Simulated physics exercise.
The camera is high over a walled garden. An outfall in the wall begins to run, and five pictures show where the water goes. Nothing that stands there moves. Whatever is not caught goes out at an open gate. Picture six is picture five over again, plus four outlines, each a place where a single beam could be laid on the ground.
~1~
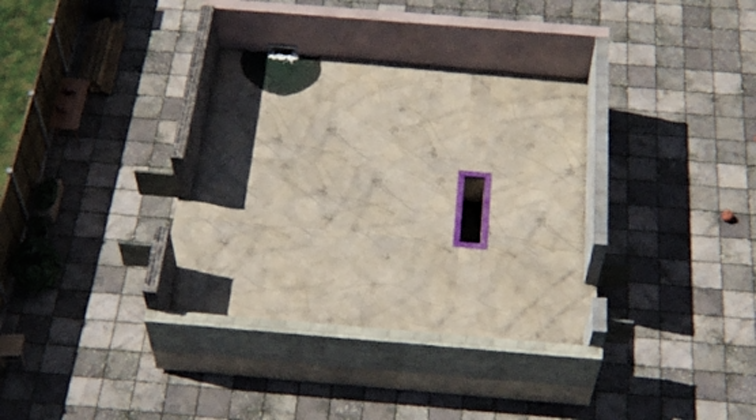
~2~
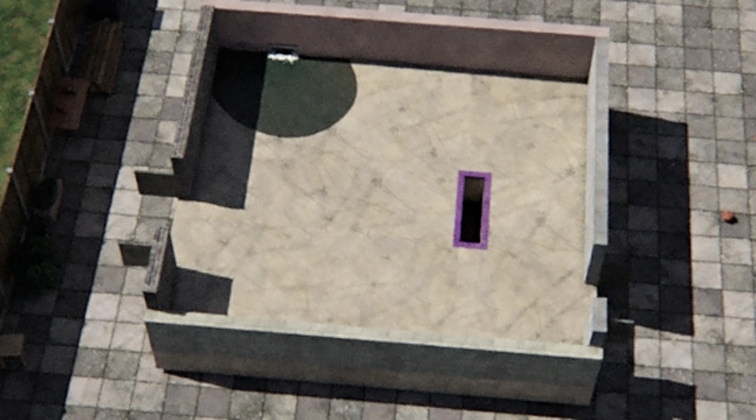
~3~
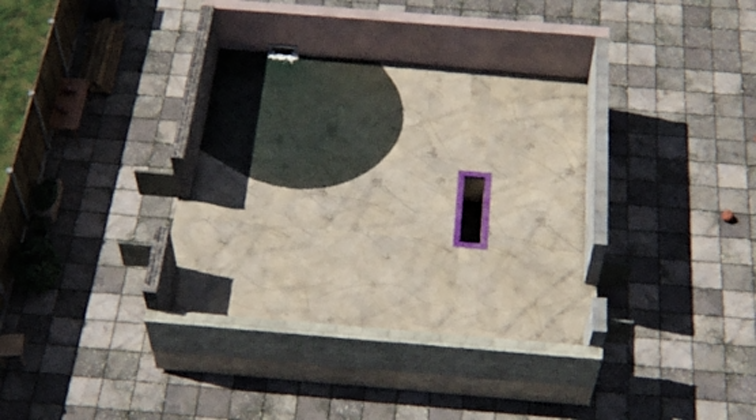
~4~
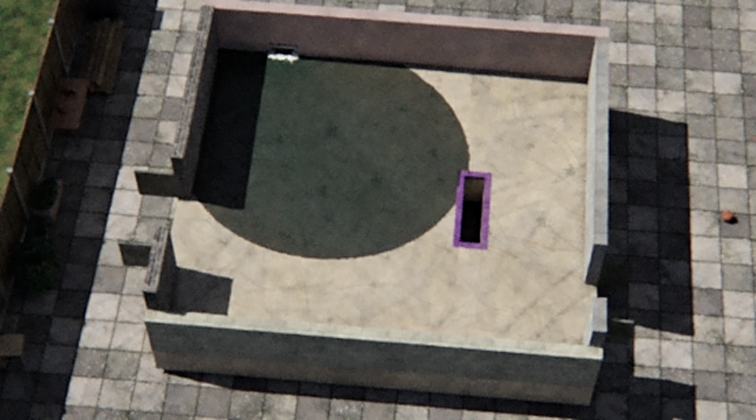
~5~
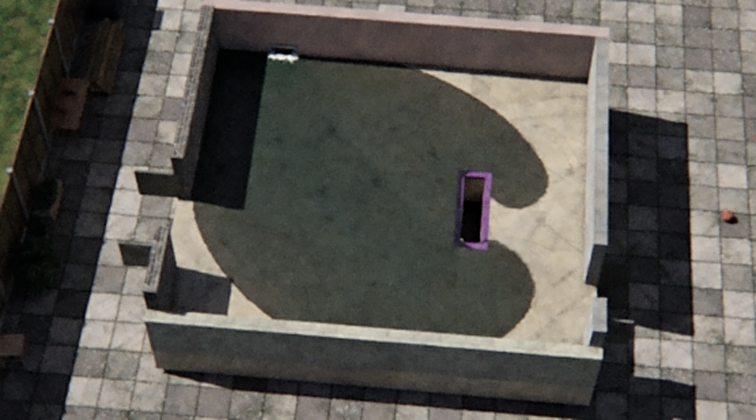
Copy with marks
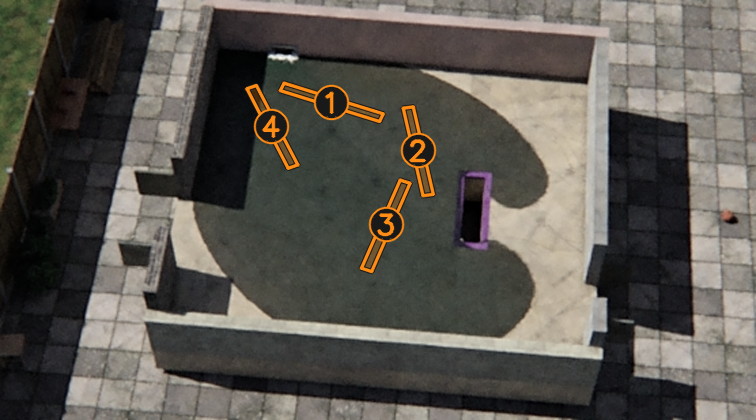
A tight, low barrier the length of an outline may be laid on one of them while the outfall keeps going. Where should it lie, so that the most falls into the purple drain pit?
I would pick position 4.
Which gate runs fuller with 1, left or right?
More leaves on the right.
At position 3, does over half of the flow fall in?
No.
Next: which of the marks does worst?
Here it is position 2.
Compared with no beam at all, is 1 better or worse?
Position 1 is worse.
On the marked copy, 1 from (282, 86) to (381, 117); 2 from (408, 107) to (428, 195); 3 from (366, 269) to (405, 181); 4 from (251, 87) to (293, 166).
For position 1, about 15 % of the stream goes into the purple drain pit, about 83 % out by the gates.
For position 2, about 11 % of the stream goes into the purple drain pit, about 87 % out by the gates.
For position 3, about 21 % of the stream goes into the purple drain pit, about 77 % out by the gates.
For position 4, about 31 % of the stream goes into the purple drain pit, about 68 % out by the gates.
